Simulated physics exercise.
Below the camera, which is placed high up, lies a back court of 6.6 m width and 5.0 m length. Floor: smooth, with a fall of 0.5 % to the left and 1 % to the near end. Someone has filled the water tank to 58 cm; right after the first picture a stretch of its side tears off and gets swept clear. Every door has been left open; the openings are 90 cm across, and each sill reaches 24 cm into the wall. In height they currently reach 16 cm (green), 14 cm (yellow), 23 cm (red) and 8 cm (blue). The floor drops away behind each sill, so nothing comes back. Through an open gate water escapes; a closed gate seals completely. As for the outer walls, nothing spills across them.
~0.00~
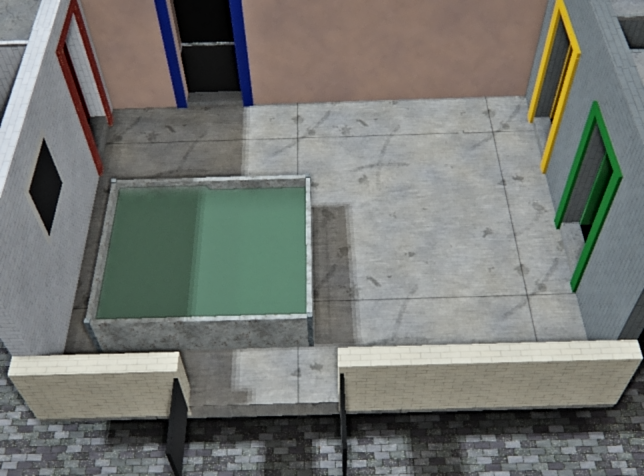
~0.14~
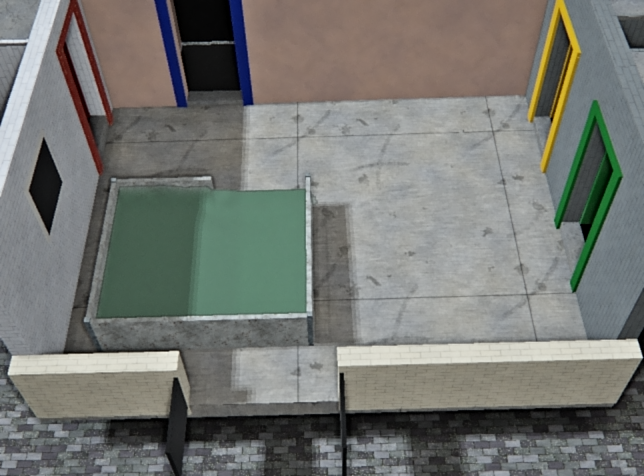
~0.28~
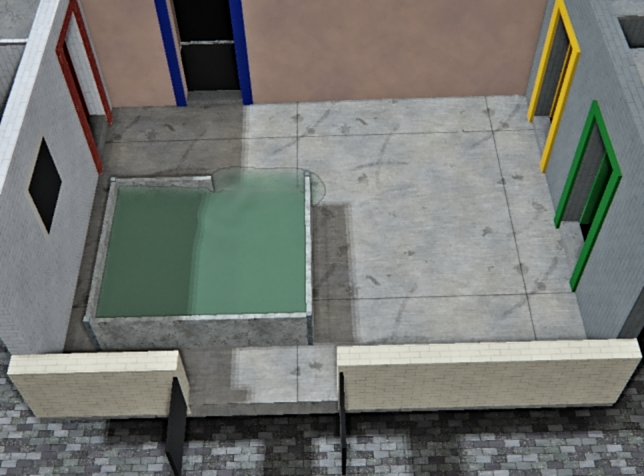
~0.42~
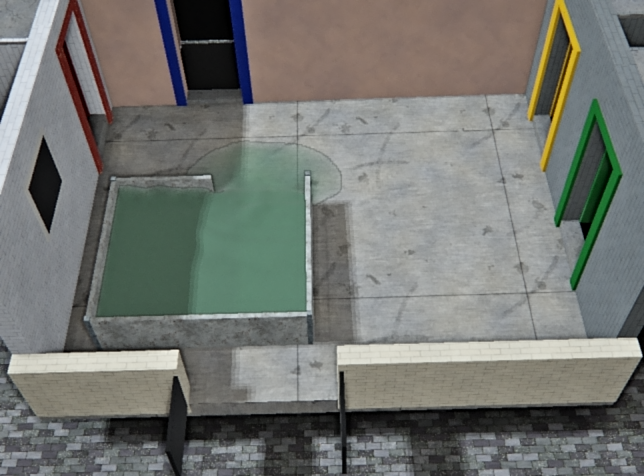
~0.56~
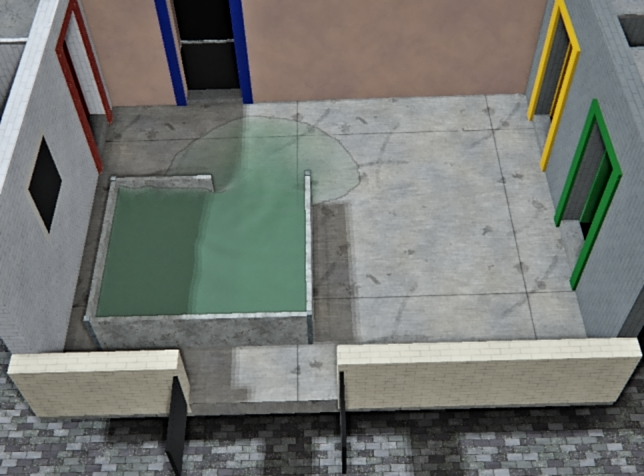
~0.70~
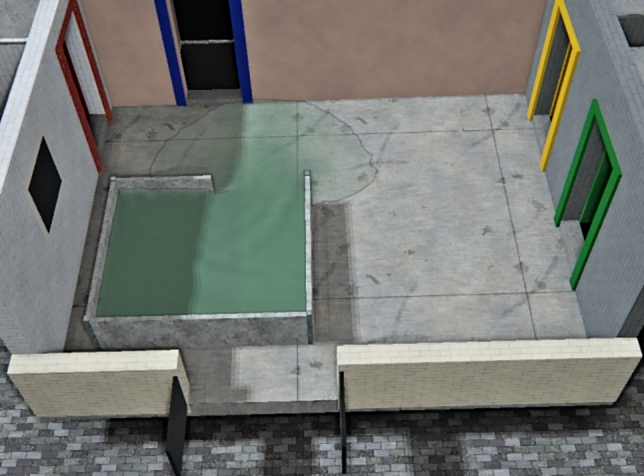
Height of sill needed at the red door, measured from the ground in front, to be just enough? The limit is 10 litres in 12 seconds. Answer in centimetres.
Approximately 18 cm.
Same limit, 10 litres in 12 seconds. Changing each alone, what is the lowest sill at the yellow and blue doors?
About 19 cm at yellow and about 25 cm at blue.
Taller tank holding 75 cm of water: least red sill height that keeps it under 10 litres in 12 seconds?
In that case, roughly 22 cm.
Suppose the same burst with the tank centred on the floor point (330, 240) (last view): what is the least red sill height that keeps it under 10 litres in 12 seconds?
That setup calls for roughly 16 cm.
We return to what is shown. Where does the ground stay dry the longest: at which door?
The green one.
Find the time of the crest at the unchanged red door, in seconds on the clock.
Around 3.8 seconds.
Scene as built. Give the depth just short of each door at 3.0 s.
Centimetres: Green = 0, yellow = 21, red = 17, blue = 21.
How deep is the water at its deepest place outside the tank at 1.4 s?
About 34 cm at most.
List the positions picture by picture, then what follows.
The first frame shows the water tank at (206, 248) is whole and still, 58 cm deep; the red door at (89, 98) is dry.
In the second frame, water pours out on the far side and has run 0.3 m, to a hidden place; about 8 cm deep outside, 58 cm at the back.
In the third frame, water pours out on the far side and has run 0.8 m, to (236, 170); about 10 cm deep outside, 58 cm at the back.
In the fourth frame, the gap is on the far side, the front 1.2 m out at (234, 146); the back of the water tank holds 58 cm.
In the fifth frame, the gap is on the far side, the front 1.8 m out at (243, 121); the back of the water tank holds 58 cm.
In the sixth frame, the gap is on the far side, the front 2.2 m out at (233, 103); the back of the water tank holds 58 cm; the red door at (88, 96), 2.8 m from the gap, is still 1.0 m from the nearest water.
After 1.4 s water covers 25 % of the floor, deepest (34 cm) near (293, 202); it has not reached the red door.
After 3.0 s water covers 40 % of the floor, deepest (30 cm) near (520, 99); 17 cm at the red door, 0 litres in over its 23 cm sill.
After 12.0 s water covers 95 % of the floor, deepest (14 cm) near (160, 386); 8 cm at the red door, 0 litres in over its 23 cm sill.
At the red door as built, the water arrived by 1.7 s and peaked near 18 cm at 3.8 s.
Run again over the same 12 s with other heights there, 18 litres in over 16 cm, 1 litre over 21.5 cm. The limit of 10 litres is kept from about 18 cm up.
